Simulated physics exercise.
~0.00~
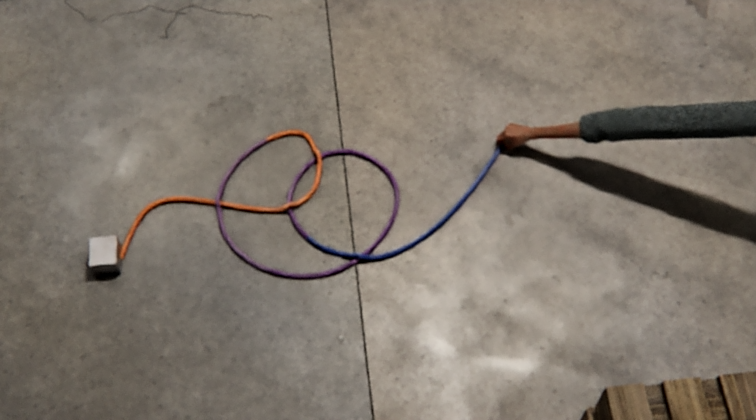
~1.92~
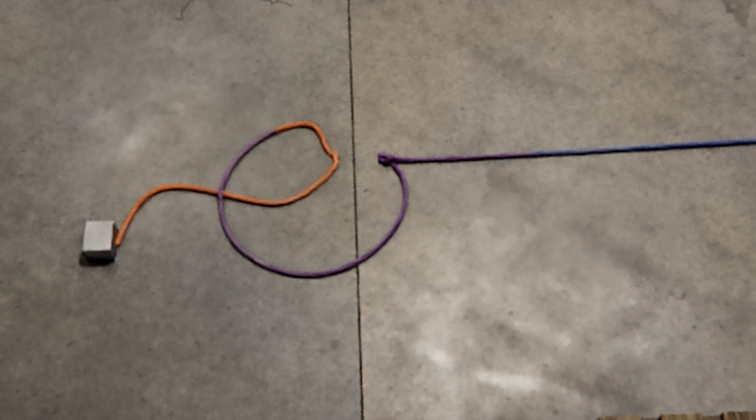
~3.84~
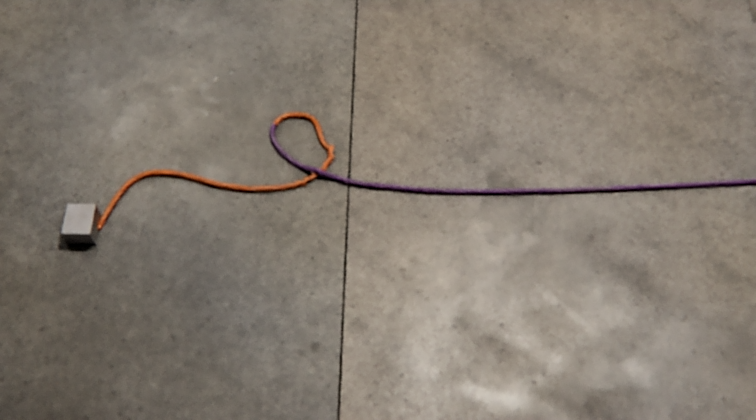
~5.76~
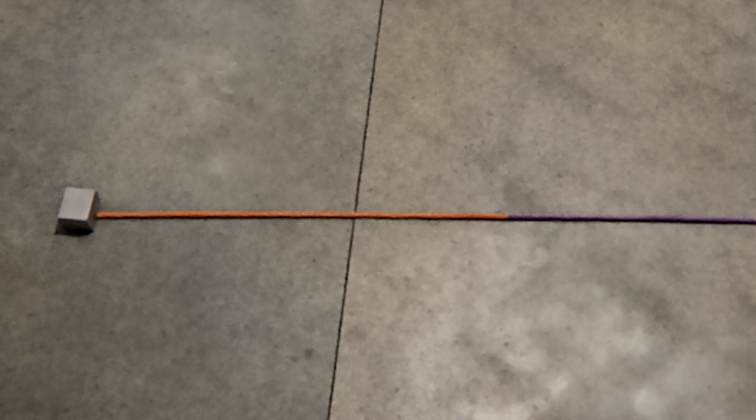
On a concrete floor, a hand holds the blue end of an orange, purple and blue rope looped beside a small grey block, then the rope is drawn rightward, its loops shrinking and opening until it lies straight and unknotted, its orange end still at the block.
